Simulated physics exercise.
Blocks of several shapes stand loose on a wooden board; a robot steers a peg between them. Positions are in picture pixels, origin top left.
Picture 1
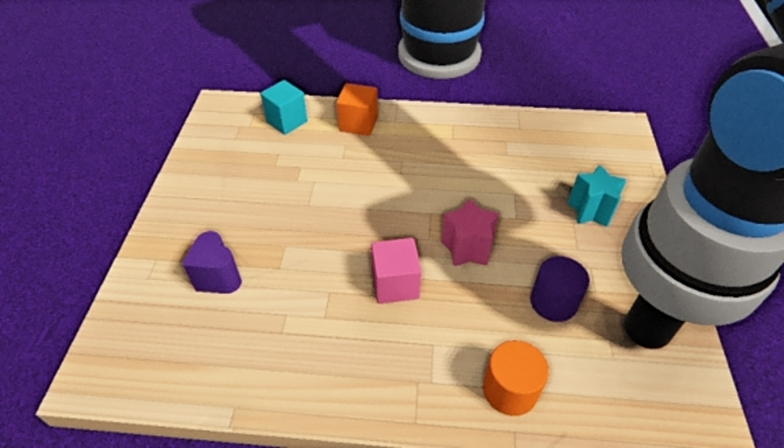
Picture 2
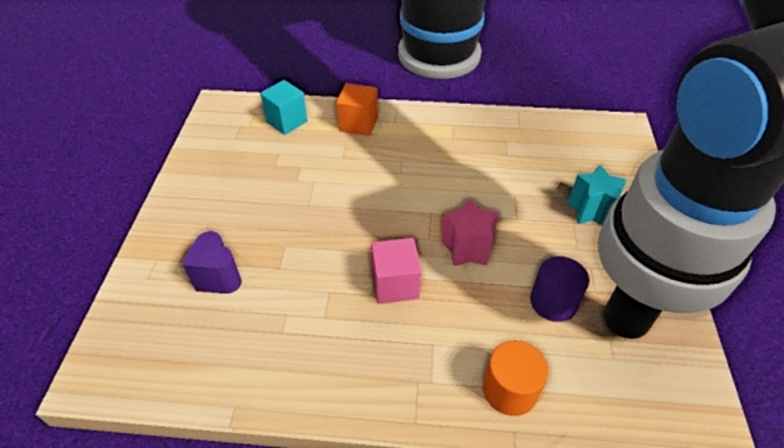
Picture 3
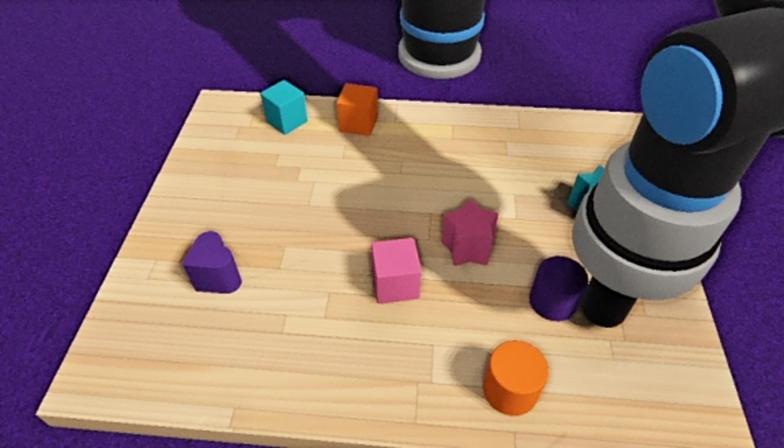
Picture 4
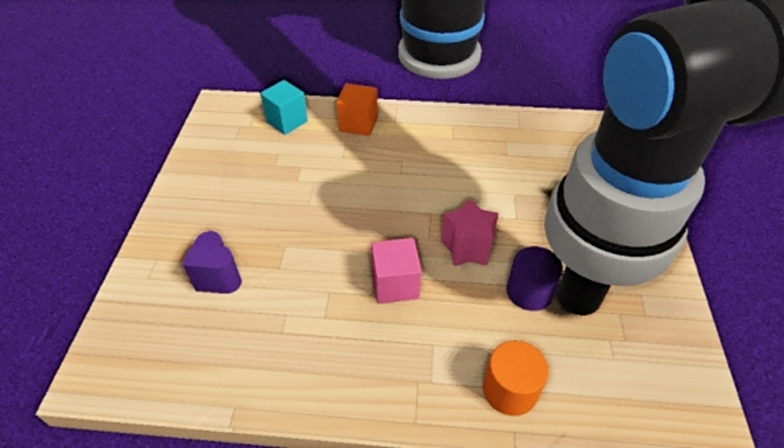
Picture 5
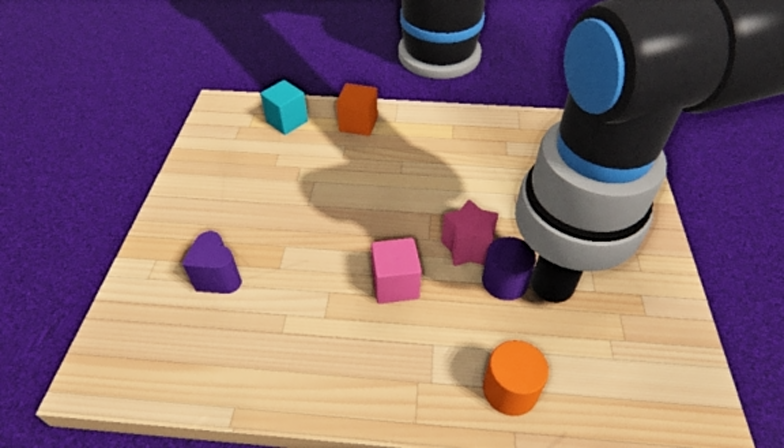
The robot arm moves left across the board and pushes the purple cylinder toward the pink star.
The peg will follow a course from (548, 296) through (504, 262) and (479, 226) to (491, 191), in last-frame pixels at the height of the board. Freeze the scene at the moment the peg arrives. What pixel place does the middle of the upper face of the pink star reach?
The middle of the upper face of the pink star will lie at about (443, 206) in the picture.
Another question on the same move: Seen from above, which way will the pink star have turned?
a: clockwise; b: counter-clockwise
The correct letter is a.
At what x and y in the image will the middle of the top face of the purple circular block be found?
So, by the moment the path ends, you'll find the top centre of the purple circular block at (458, 239).
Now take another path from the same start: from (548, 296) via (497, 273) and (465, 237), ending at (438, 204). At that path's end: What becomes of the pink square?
From what I can tell, it will keep its place.
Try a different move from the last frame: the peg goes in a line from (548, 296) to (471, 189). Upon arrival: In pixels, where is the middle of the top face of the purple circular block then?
Its top middle will sit at (486, 240).
The first path, step by step. One third of the way, peg at (506, 252); pink star at (448, 210), turned 50° clockwise; purple circular block at (467, 241).
Two thirds of the way, peg at (481, 215); pink star at (443, 206), turned 50° clockwise; purple circular block at (458, 239).
At the end, peg at (493, 180); pink square still; pink star at (443, 206), turned 50° clockwise; purple circular block at (458, 239).
